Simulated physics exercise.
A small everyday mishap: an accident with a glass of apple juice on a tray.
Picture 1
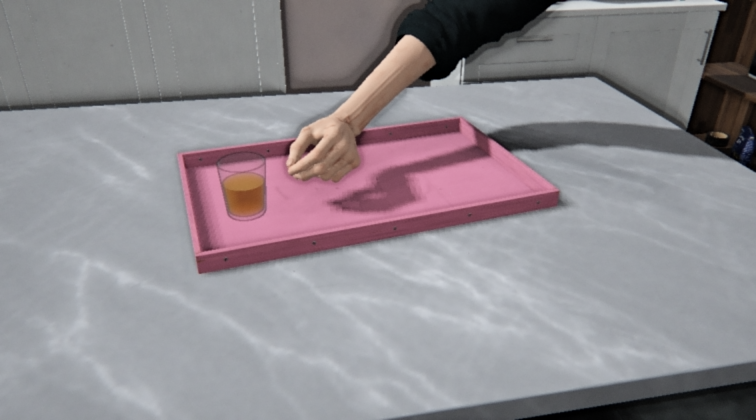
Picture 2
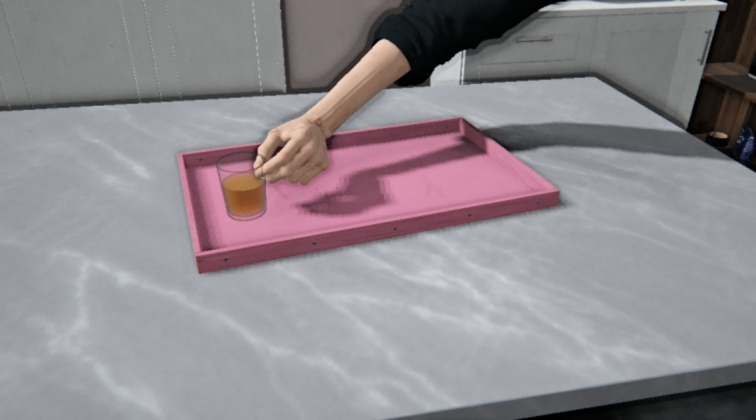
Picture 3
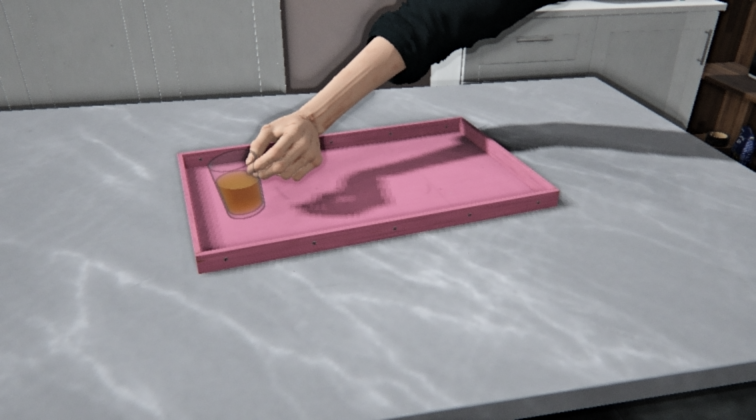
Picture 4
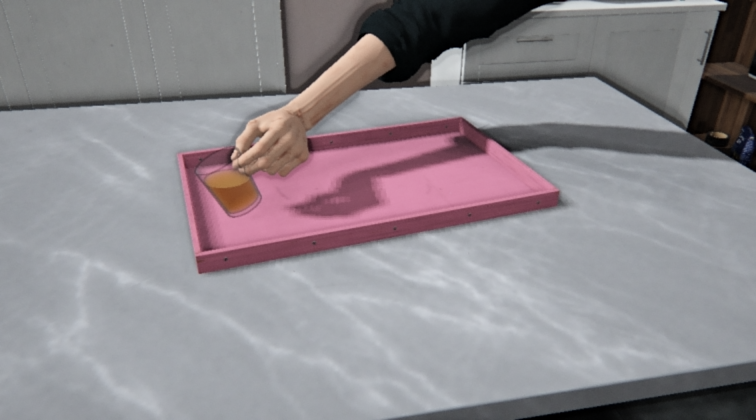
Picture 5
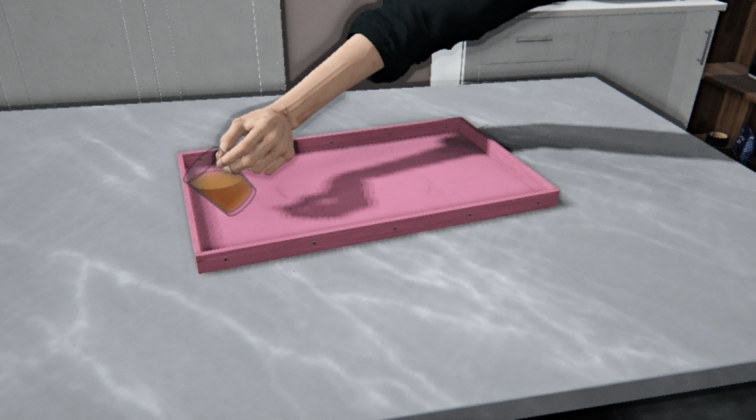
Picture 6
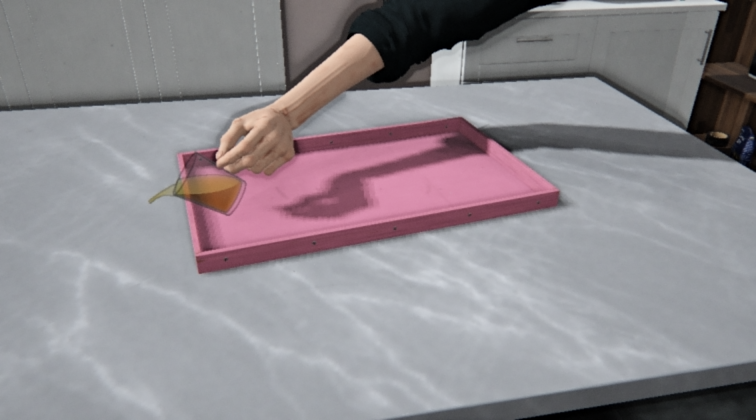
On a marble counter, a hand tips a glass of juice leftward on a pink tray.
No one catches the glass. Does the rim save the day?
I expect the spill will leave the tray.
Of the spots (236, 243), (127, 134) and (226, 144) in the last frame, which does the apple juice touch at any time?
I'd call the first one safe, the middle one safe and the final one safe.
Shortly, the glass lies across the rim; the puddle covers about as much as a plate; it has landed past the rim.
Then, the puddle covers about as much as a tray; it has landed past the rim.
At the finish, the puddle covers about as much as a tray; it has landed past the rim.
